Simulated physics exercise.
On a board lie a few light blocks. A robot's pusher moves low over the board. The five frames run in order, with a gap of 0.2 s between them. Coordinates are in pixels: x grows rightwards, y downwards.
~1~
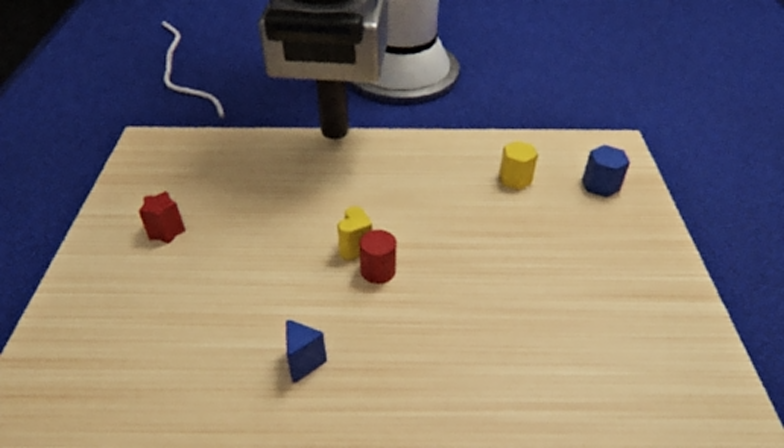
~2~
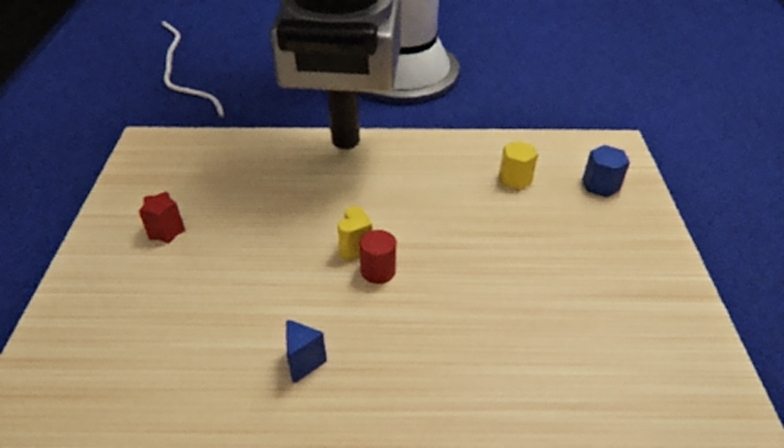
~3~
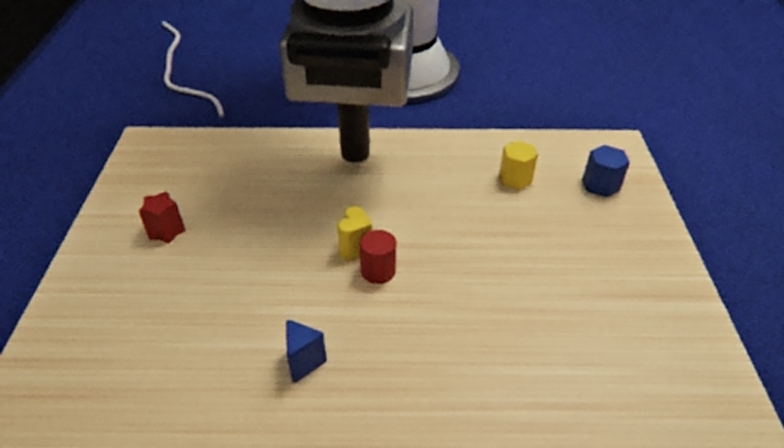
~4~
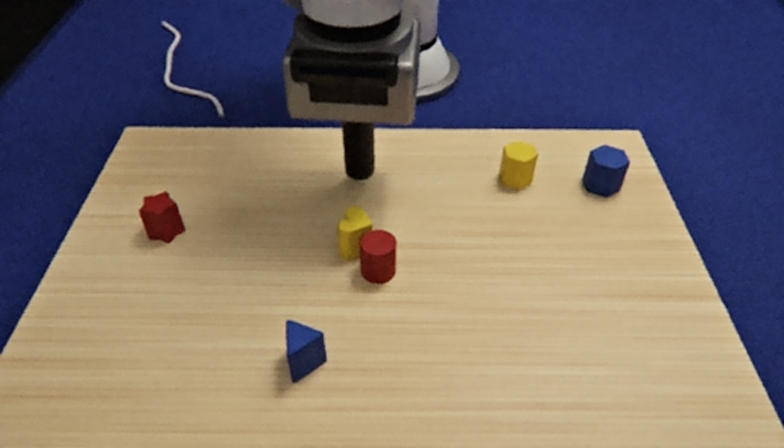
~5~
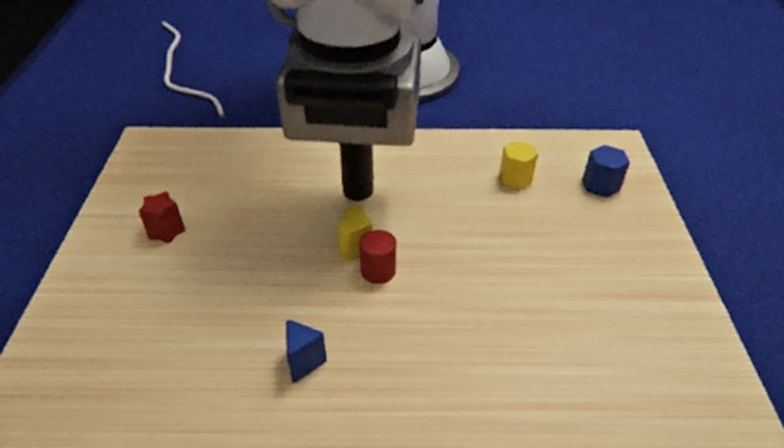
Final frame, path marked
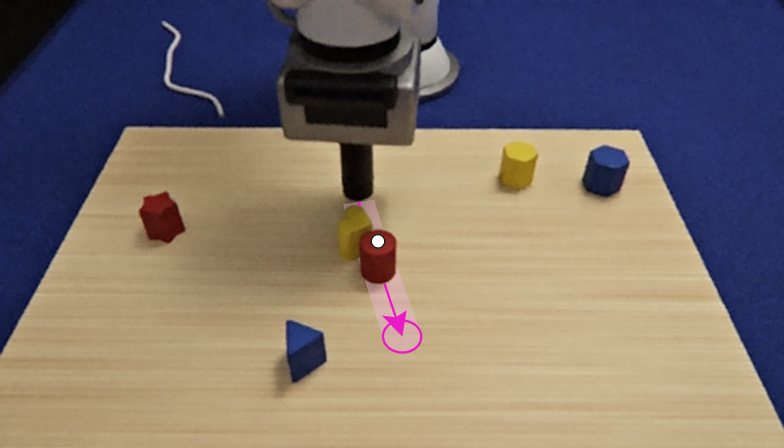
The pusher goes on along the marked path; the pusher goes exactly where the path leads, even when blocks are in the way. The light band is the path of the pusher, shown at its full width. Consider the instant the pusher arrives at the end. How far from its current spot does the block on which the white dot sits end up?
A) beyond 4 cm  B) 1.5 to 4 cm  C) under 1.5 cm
A - beyond 4 cm.
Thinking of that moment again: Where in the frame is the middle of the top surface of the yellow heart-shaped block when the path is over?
The answer is (343, 238).
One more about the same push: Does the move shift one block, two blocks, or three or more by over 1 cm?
Of all the blocks, two travel more than a centimetre.
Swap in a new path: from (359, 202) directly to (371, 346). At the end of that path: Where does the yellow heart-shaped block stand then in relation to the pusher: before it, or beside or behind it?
Prediction: Slipped aside.
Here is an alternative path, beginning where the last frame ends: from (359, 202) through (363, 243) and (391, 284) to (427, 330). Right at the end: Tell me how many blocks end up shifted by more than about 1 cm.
2.
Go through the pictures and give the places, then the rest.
In the first frame, pusher tip (335, 132); block tops, blue triangle (299, 335); yellow heart-shaped block (354, 219); red circle (378, 241).
In the second frame, pusher (346, 142); blocks unchanged.
In the third frame, pusher (356, 155); blocks unchanged.
In the fourth frame, pusher (360, 172); blocks unchanged.
In the fifth frame, pusher (358, 192); blue triangle (299, 335); yellow heart-shaped block (354, 219); red circle (378, 241).
Path on the board, in a line from (359, 202) to (402, 336); the dot is on the red circle.
On the path given first. One third of the way, pusher (370, 231); yellow heart-shaped block (348, 231), turned 15° anticlockwise.
Two thirds of the way, pusher (385, 275); yellow heart-shaped block (343, 238); red circle (391, 286).
At the end, pusher (402, 326); blue triangle in place; yellow heart-shaped block (343, 238); red circle (403, 343).
